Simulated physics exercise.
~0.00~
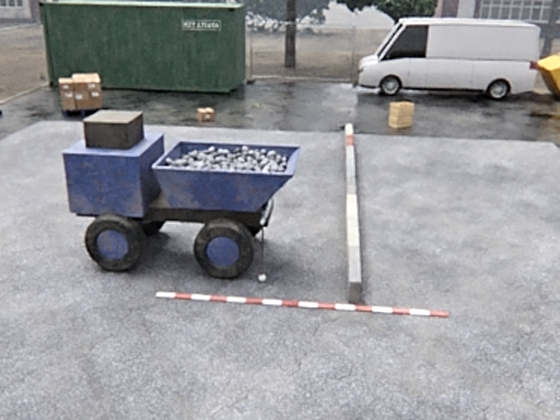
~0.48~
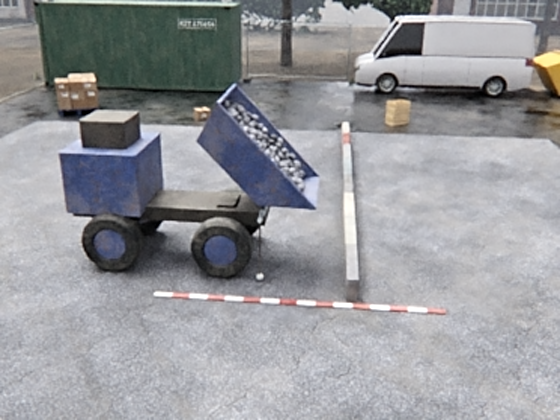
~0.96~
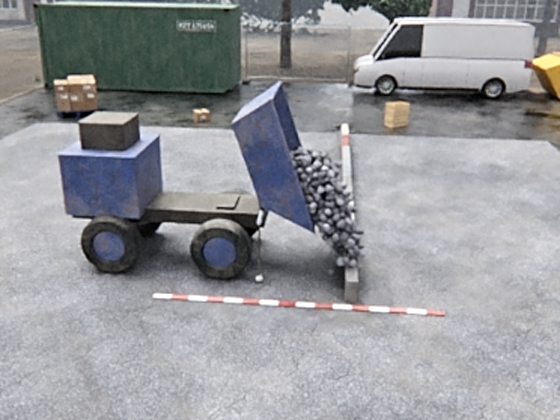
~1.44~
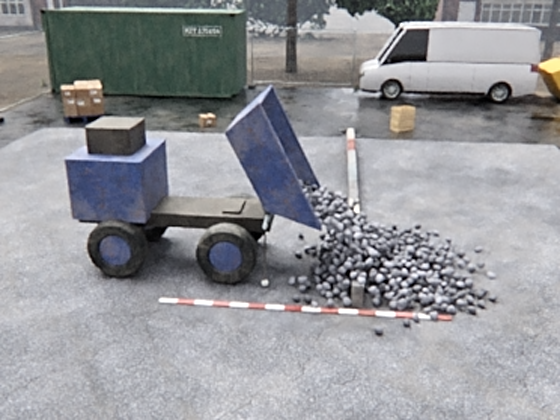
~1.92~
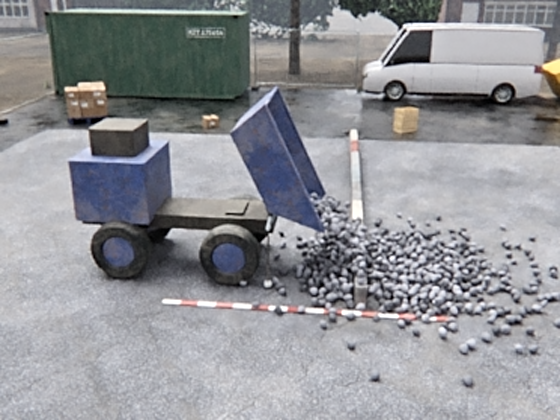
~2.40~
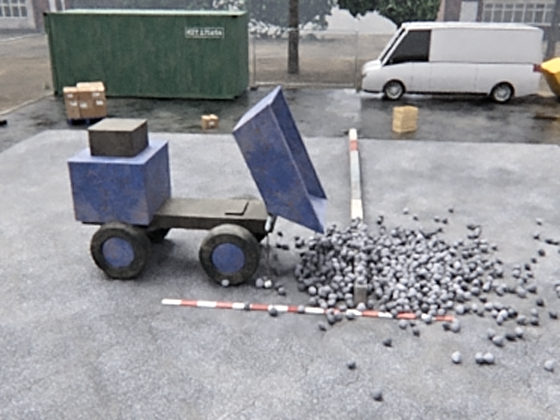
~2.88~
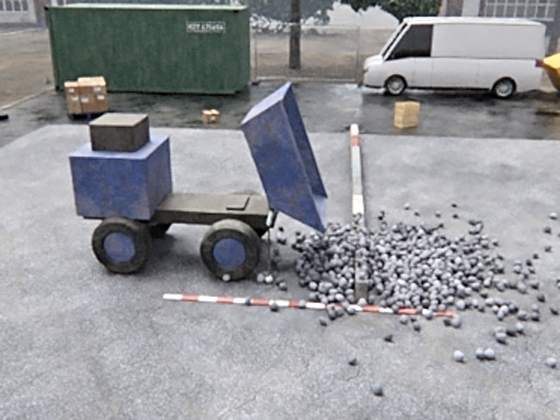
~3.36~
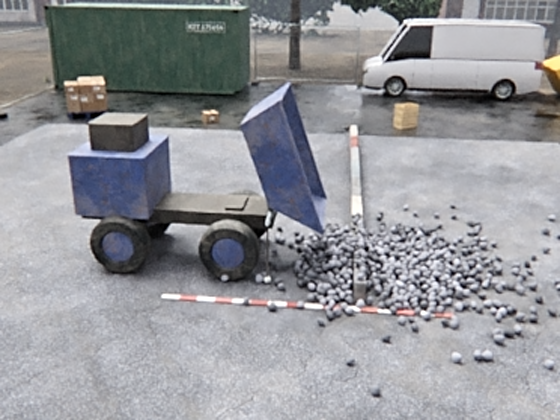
In the video, a small blue dumper on a grey yard tips its body up to the right, pouring round grey stones over a low kerb; the raised body jerks slightly back and forward, and the stones end scattered on both sides of the kerb, the body empty and steeply tilted.
